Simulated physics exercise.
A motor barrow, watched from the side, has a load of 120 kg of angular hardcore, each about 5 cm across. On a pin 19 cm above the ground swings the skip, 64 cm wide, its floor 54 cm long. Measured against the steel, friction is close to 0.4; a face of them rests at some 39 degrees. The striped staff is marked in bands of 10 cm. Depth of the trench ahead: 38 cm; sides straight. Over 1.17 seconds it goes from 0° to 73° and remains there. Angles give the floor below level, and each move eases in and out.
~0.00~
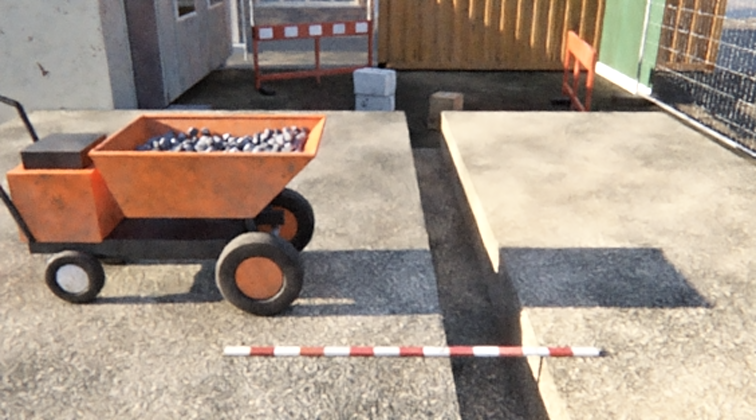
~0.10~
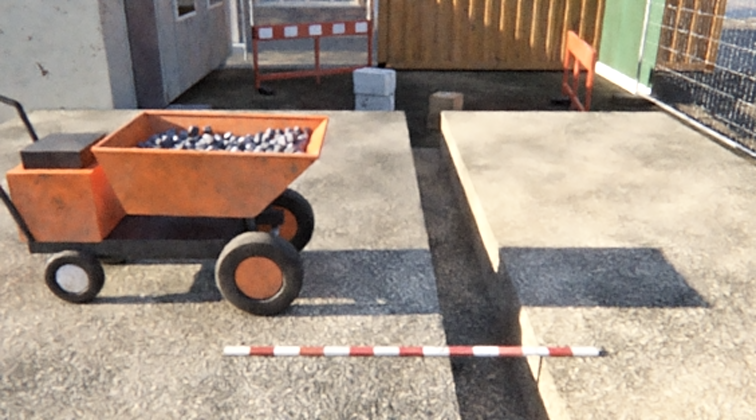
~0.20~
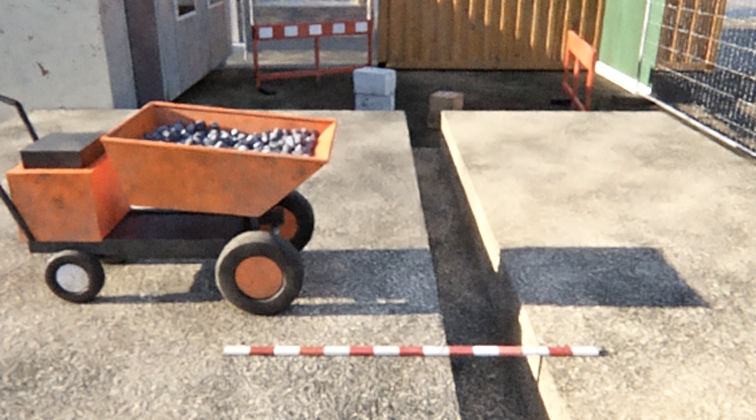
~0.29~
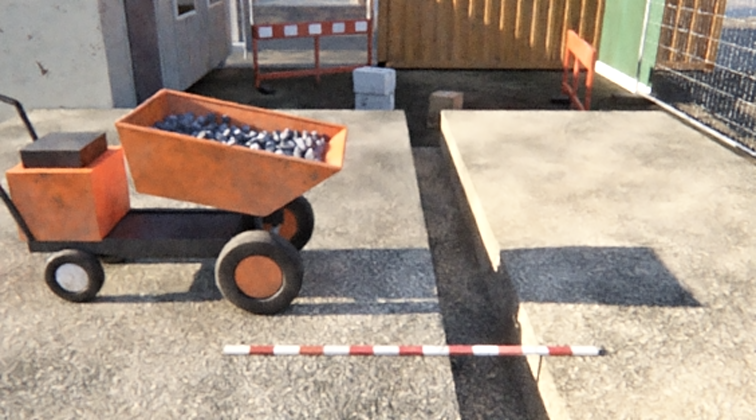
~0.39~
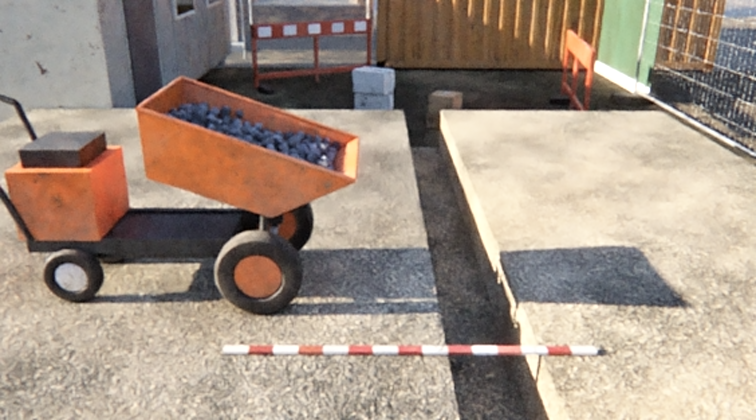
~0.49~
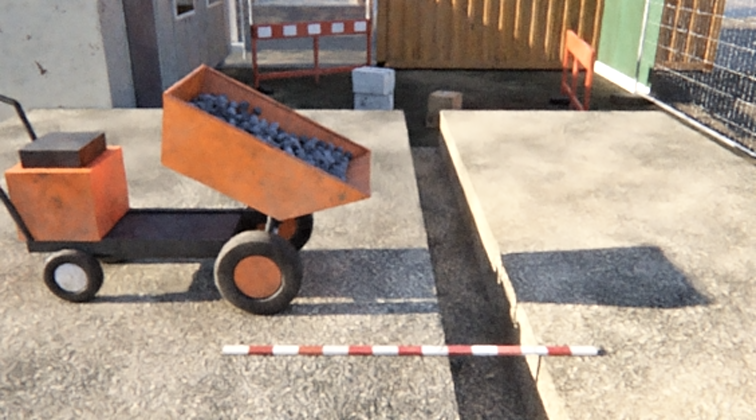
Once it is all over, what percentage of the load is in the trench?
Roughly 51 percent of the load is in the trench.
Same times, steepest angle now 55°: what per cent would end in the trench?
Then roughly 10 percent.
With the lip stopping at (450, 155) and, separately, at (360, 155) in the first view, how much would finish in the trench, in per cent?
I'd expect close to 5 per cent at the first and 100 per cent at the second.
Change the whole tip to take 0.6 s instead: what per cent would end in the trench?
That works out at about 70 in a hundred.
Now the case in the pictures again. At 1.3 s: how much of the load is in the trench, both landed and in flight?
Something like 10 in a hundred.
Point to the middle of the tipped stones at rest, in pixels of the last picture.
Roughly (461, 334), I'd say.
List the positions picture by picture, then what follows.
The first frame shows lip at (315, 155), floor tilted 0°, highest stones at (279, 137).
The second frame shows lip at (318, 157), floor tilted 1°, highest stones at (228, 137); the stones move at 0.2 m/s on average.
The third frame shows lip at (328, 161), floor tilted 5°, highest stones at (181, 133); the stones move at 0.5 m/s on average.
In the fourth frame, the skip is at 12°, its lip at (341, 169); the top of the load is at (172, 124); the stones move at 0.6 m/s on average.
The fifth frame shows lip at (355, 181), floor tilted 19°, highest stones at (187, 113); the stones move at 0.7 m/s on average.
The sixth frame shows lip at (370, 197), floor tilted 28°, highest stones at (204, 102); the stones move at 0.8 m/s on average.
After 0.9 s the floor is at 62°; 100 % in the skip; the foremost stones are at (392, 242).
After 1.3 s the floor is at 73°; 72 % in the skip, 16 % short of the trench, 12 % in the trench; the foremost stones are at (481, 310).
After 1.6 s the floor is at 73°; 37 % in the skip, 22 % short of the trench, 40 % in the trench; the foremost stones are at (500, 335).
After 3.6 s the floor is at 73°; 28 % in the skip, 21 % short of the trench, 51 % in the trench; the foremost stones are at (500, 330).
